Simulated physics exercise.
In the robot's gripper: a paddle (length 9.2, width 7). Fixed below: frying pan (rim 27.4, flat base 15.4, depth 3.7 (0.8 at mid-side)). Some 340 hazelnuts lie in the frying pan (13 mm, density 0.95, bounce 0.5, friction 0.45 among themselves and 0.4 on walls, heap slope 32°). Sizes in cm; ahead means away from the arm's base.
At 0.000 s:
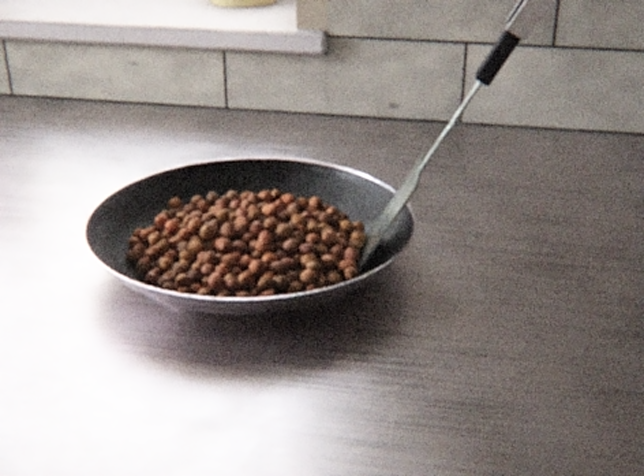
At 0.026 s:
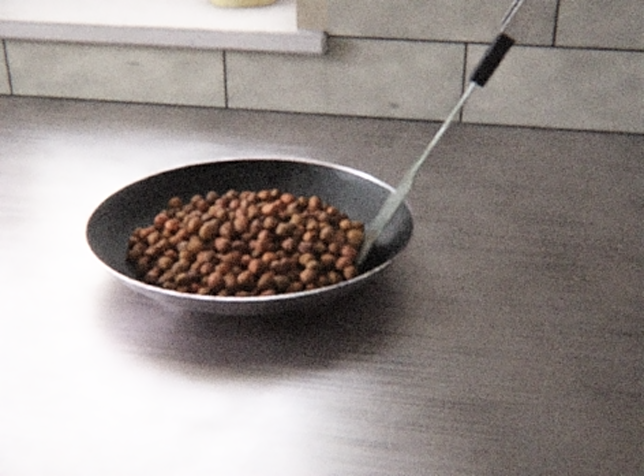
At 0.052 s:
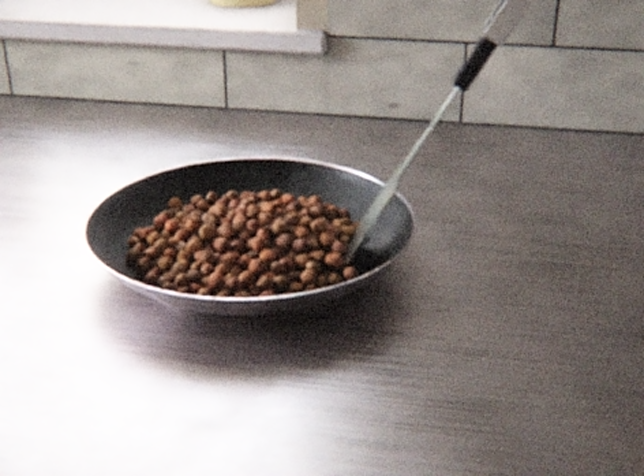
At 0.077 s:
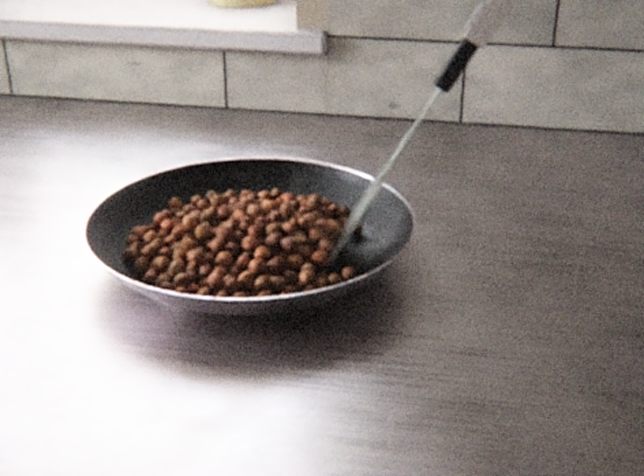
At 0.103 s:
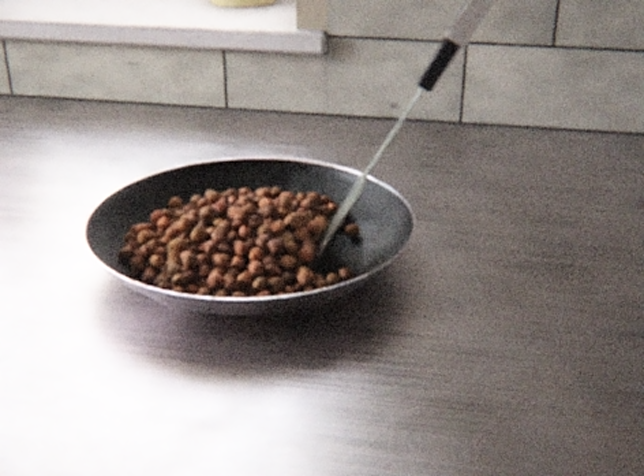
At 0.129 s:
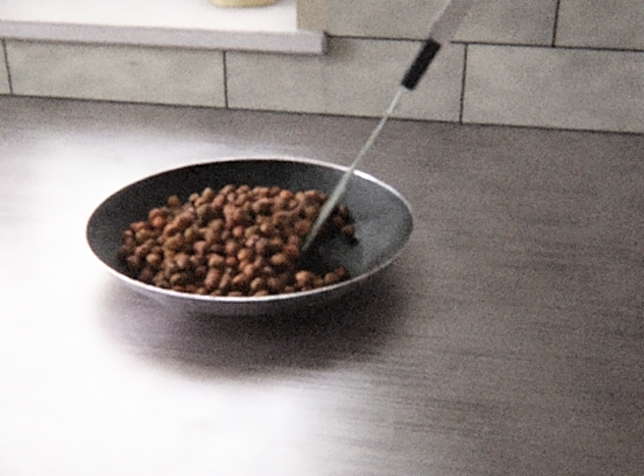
At first, a thin metal utensil with a black grip rests at the right side of a dark frying pan heaped with brown nuts on a wooden surface. It then moves steadily left through the pan, pushing into the heap and leaving a mostly bare patch behind it on the right.
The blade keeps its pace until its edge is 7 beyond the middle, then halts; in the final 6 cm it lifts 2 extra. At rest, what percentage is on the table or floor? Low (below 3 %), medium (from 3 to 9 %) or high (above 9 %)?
A low share, below 3 %, ends on the table or floor.
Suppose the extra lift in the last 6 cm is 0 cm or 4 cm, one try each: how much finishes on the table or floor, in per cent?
Some 0 and 0 per cent.
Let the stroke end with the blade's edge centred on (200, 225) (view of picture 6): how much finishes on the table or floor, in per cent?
Some 0 per cent.
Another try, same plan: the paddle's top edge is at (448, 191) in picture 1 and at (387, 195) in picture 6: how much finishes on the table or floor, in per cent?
Some 0 per cent.
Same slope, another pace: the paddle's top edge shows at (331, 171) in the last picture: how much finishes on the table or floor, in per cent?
Some 5 per cent.
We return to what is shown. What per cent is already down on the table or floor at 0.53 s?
About 0 per cent.
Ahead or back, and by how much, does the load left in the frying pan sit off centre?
Some 4.5 cm ahead.
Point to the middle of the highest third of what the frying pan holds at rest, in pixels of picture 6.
Near (148, 217).
After 0.21 s, sloping 61°, highest piece 5 above the table; 339 in the frying pan.
After 0.29 s, sloping 61°, highest piece 6 above the table; 339 in the frying pan.
After 0.53 s, sloping 61°, highest piece 5 above the table; 336 in the frying pan, 3 on the table or floor.
After 1.58 s, sloping 61°, highest piece 5 above the table; 335 in the frying pan, 4 on the table or floor.
In the end, 335 in the frying pan, 4 on the table or floor. That is 1 % on the table or floor.
